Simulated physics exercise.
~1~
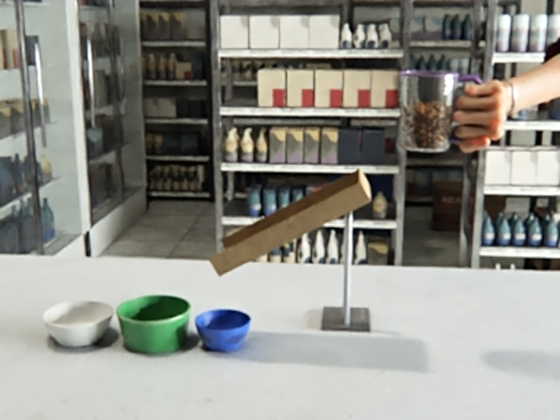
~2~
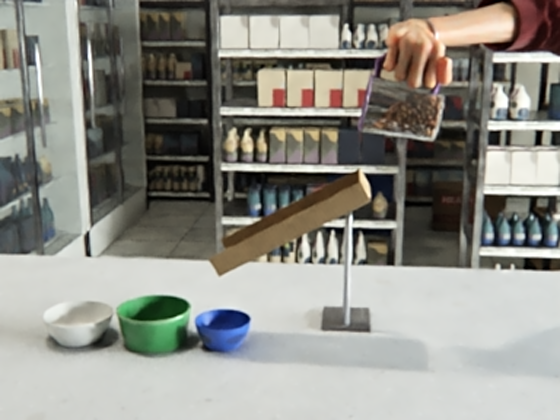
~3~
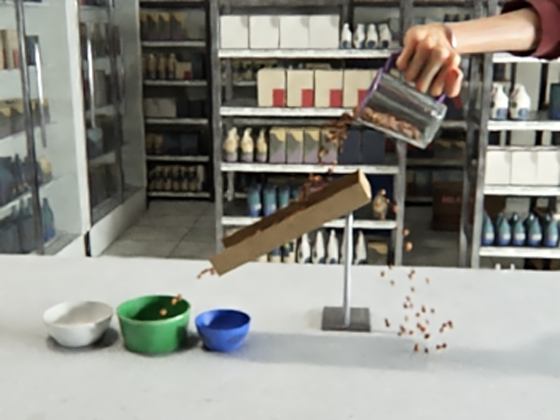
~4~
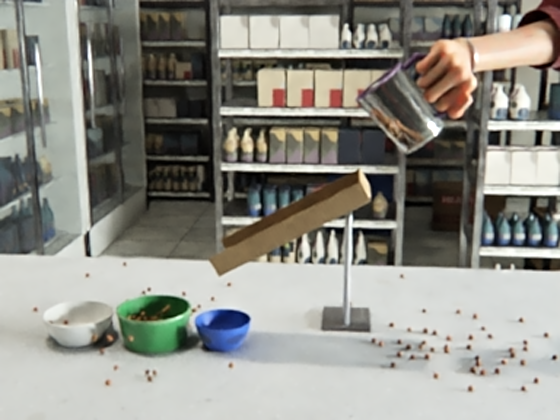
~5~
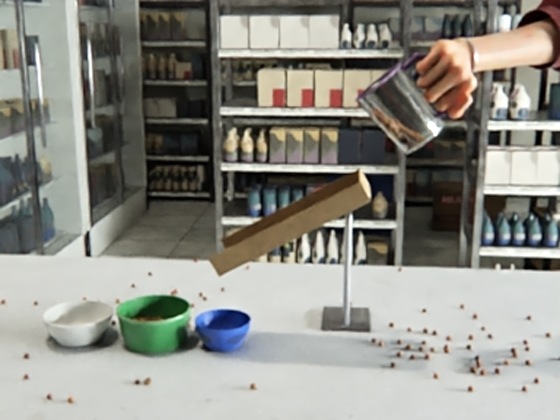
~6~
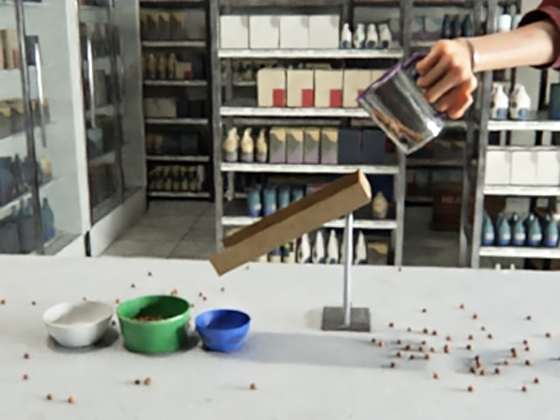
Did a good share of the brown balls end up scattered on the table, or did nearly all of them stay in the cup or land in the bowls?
A good share of them ended up scattered on the table. Many others landed in the green bowl and some stayed in the cup, while the white and blue bowls caught practically none.
